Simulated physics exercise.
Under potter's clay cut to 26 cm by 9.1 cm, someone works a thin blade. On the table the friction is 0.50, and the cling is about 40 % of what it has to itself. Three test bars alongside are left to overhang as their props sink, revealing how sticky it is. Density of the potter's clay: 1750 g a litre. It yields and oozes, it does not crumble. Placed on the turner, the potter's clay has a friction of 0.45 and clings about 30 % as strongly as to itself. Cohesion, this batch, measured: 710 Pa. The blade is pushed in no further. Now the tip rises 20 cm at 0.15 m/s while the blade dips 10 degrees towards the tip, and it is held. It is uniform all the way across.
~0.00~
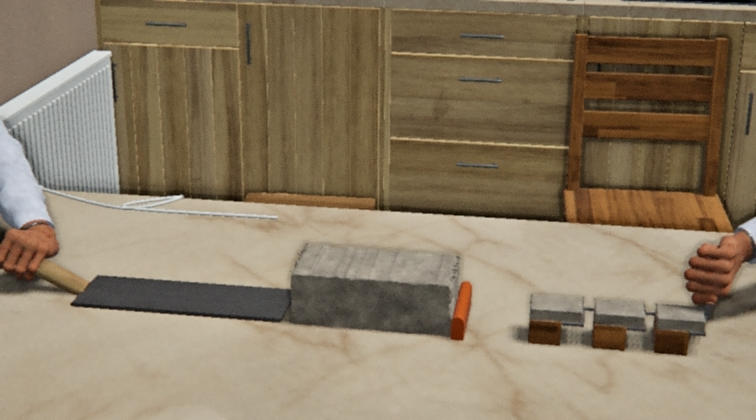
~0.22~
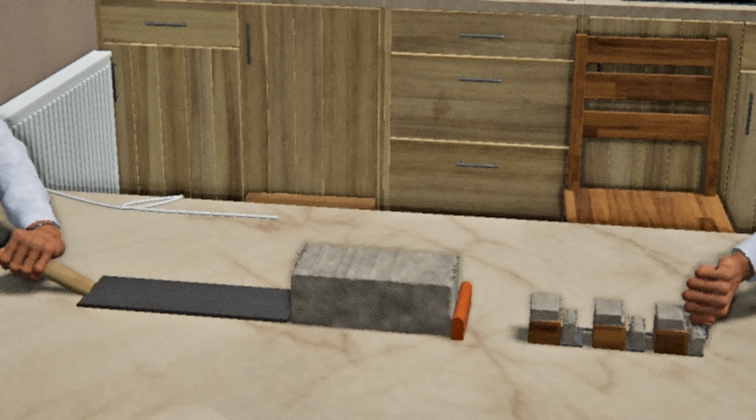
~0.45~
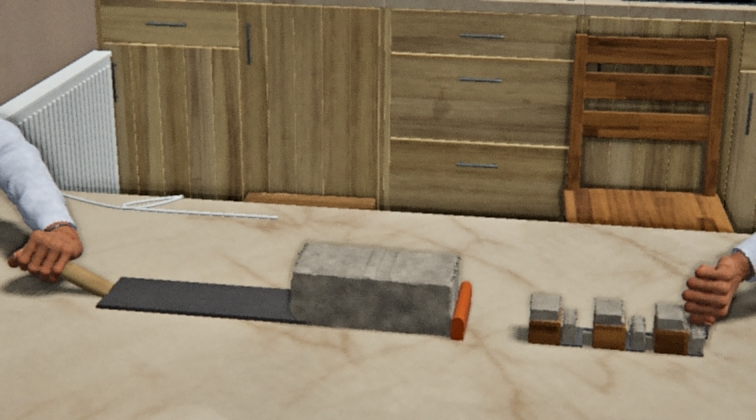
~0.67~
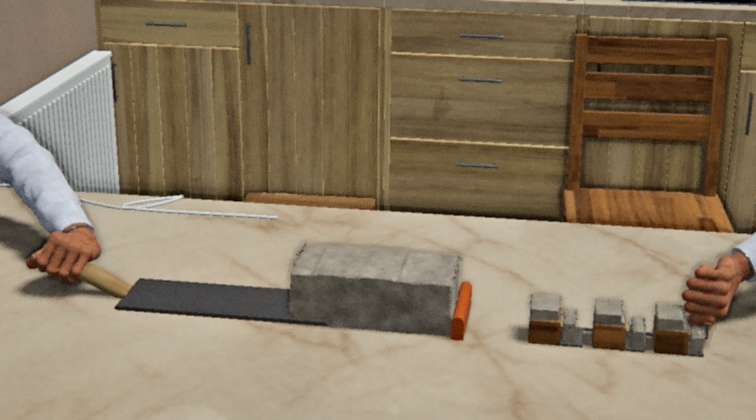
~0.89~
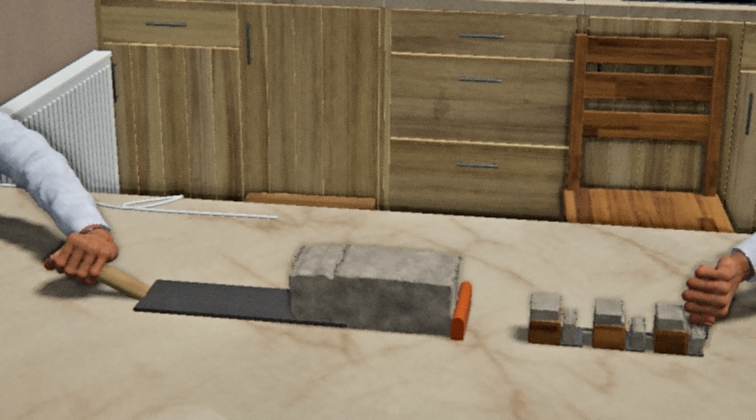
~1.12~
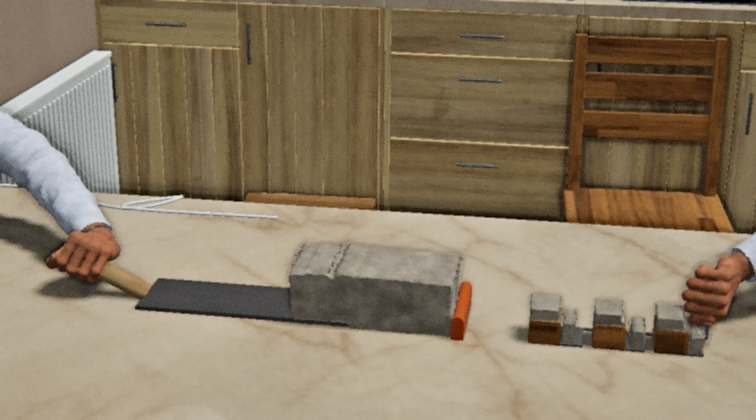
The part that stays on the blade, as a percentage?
Roughly 27 percent.
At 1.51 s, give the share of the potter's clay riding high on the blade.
Around 7 percent at that moment.
By 1.51 s, the tip is 6.3 cm up.
By 1.98 s, the tip is 13 cm up.
By 2.44 s, the tip is 20 cm up and 27 % is riding high on the blade.
By 2.91 s, the tip is 20 cm up and 27 % is riding high on the blade.
By 3.01 s, at the end, the tip is 20 cm up and 27 % is riding high on the blade.
